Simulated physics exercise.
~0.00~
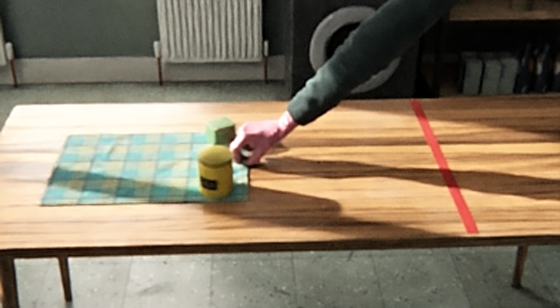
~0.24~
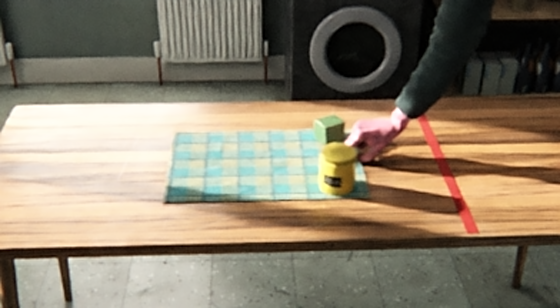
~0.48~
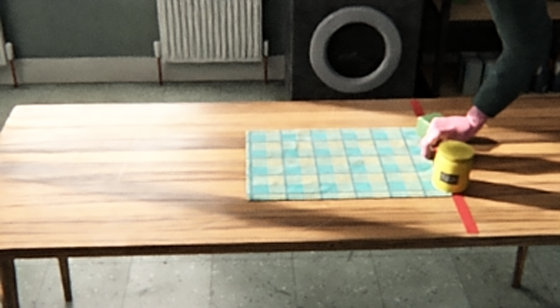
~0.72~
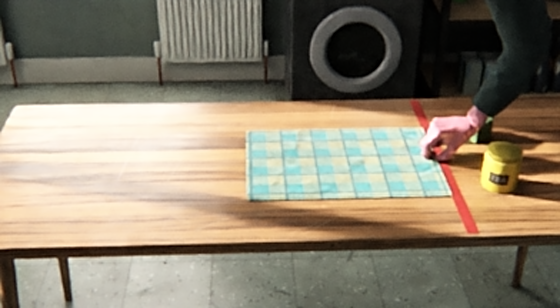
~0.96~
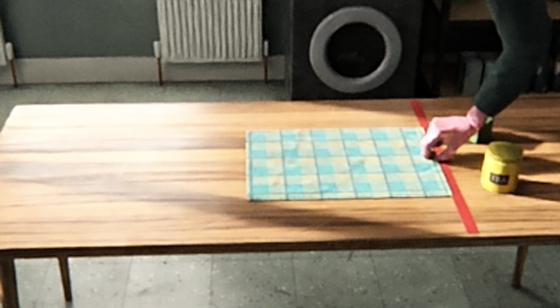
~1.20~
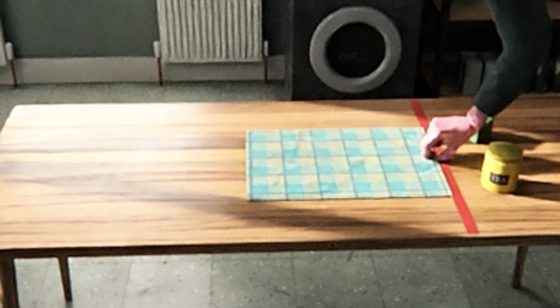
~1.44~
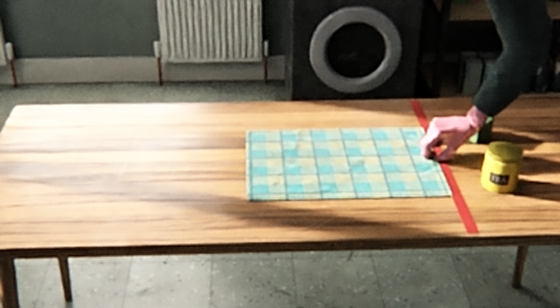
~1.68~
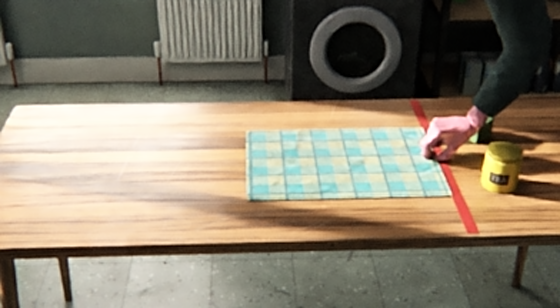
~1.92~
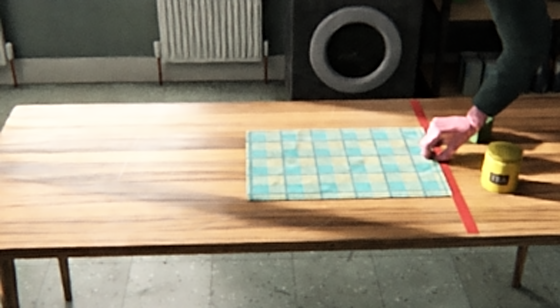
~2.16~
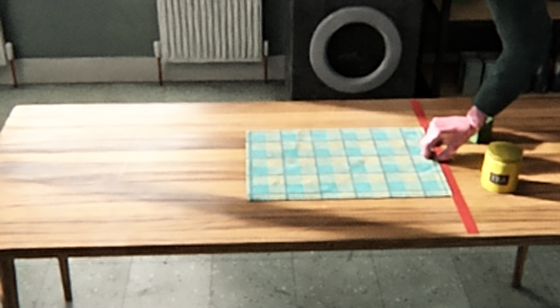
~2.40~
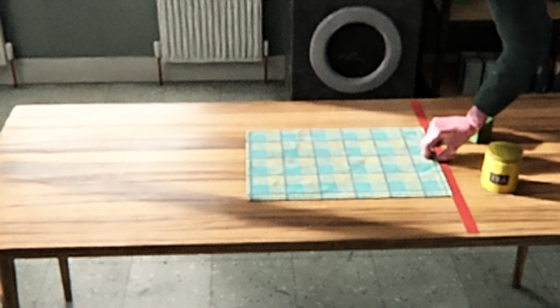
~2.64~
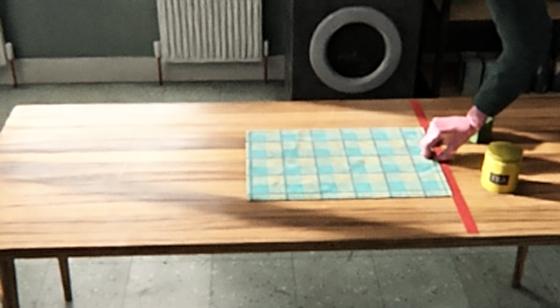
A hand drags a checked turquoise towel right to red tape, and jar and block slide off.
